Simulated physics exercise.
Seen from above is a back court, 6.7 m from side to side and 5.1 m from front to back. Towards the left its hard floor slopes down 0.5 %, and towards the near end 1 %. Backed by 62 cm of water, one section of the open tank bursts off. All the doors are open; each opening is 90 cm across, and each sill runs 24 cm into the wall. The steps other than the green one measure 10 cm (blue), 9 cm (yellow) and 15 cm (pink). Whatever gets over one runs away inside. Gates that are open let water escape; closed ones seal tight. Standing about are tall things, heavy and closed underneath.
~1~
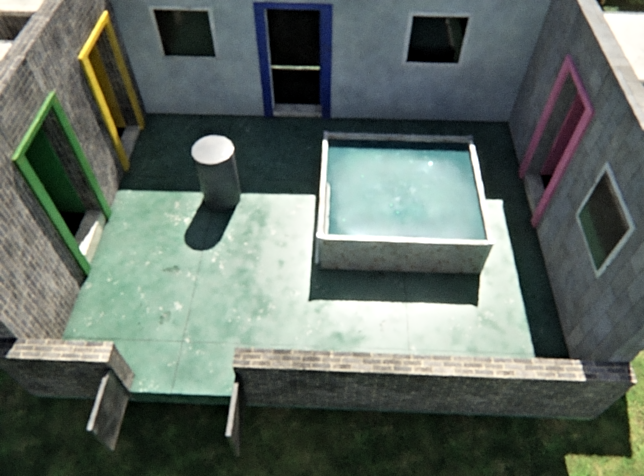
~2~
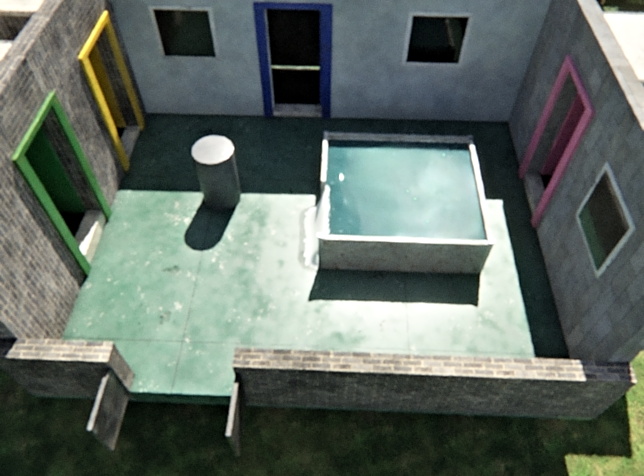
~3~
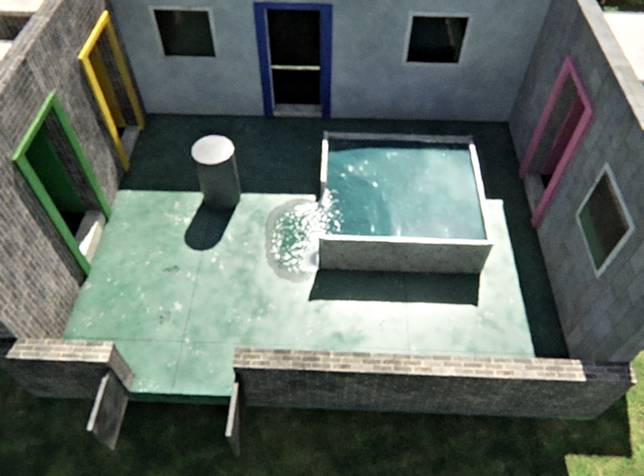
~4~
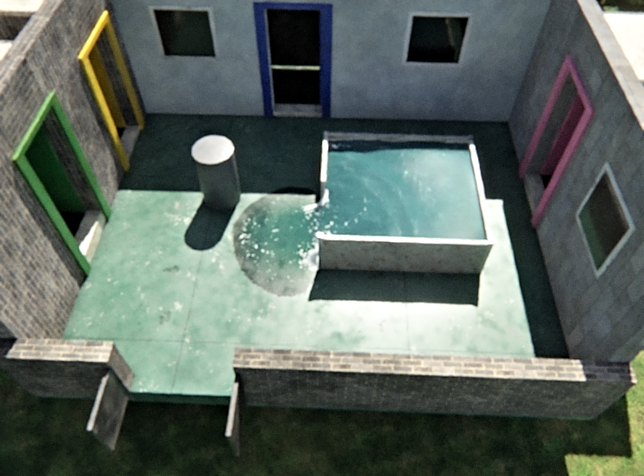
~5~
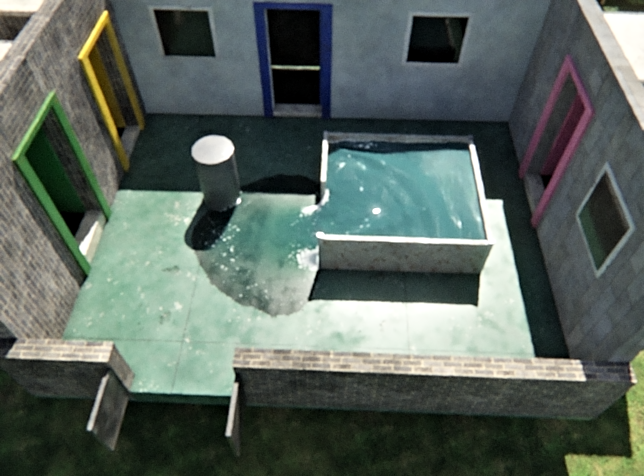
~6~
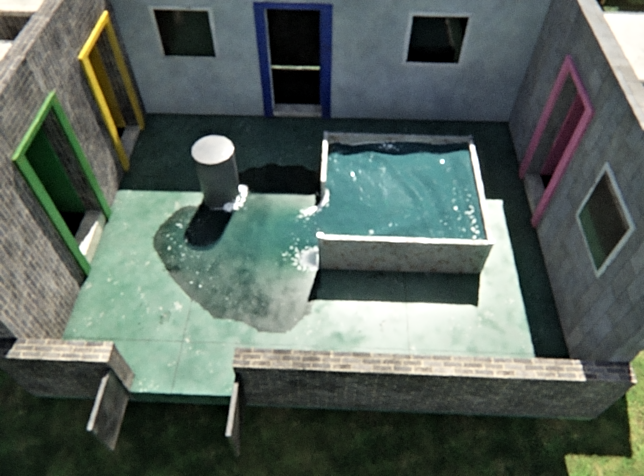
At the start, water lies still in an open tank in a walled court with green, yellow, blue and pink doorways. Then its left side gives way and water pours out, spreading leftward across the floor in a widening, glinting sheet that surrounds the base of a short round pillar.
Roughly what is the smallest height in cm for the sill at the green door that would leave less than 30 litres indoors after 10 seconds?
Close to 24 cm.
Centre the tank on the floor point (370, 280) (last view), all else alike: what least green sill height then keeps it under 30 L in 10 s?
Then close to 17 cm.
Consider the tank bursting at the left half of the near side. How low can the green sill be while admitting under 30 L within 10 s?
Some 6.5 cm.
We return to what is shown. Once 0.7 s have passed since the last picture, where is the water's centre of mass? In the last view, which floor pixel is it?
Centre of mass: About (351, 222) px.
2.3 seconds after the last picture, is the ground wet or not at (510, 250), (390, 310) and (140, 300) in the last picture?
Listed order - unwetted, unwetted, soaked through.
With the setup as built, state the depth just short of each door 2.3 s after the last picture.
Depths in cm: Blue 8, yellow 6, pink 0, green 27.
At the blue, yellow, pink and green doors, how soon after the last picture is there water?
Blue = 2.0 s, yellow = 1.2 s, pink = 7.5 s, green = 0.2 s.
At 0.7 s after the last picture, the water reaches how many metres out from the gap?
Reach: Approx. 3.8 m.
Then, 0.7 s after the last picture water covers 30 % of the floor, deepest (37 cm) near (312, 243); 26 cm at the green door, 0 litres in over its 23 cm sill.
Then, 2.3 s after the last picture water covers 50 % of the floor, deepest (34 cm) near (79, 297); 27 cm at the green door, 32 litres in over its 23 cm sill.
Then, 9.3 s after the last picture water covers 95 % of the floor, deepest (14 cm) near (52, 370); 10 cm at the green door, 42 litres in over its 23 cm sill.
At the green door as built, the water peaked near 32 cm, 1.5 s after the last picture.
Run again over the same 10 s with other heights there, 80 litres in over 20 cm, 14 litres over 27 cm. The limit of 30 litres is kept from about 24 cm up.
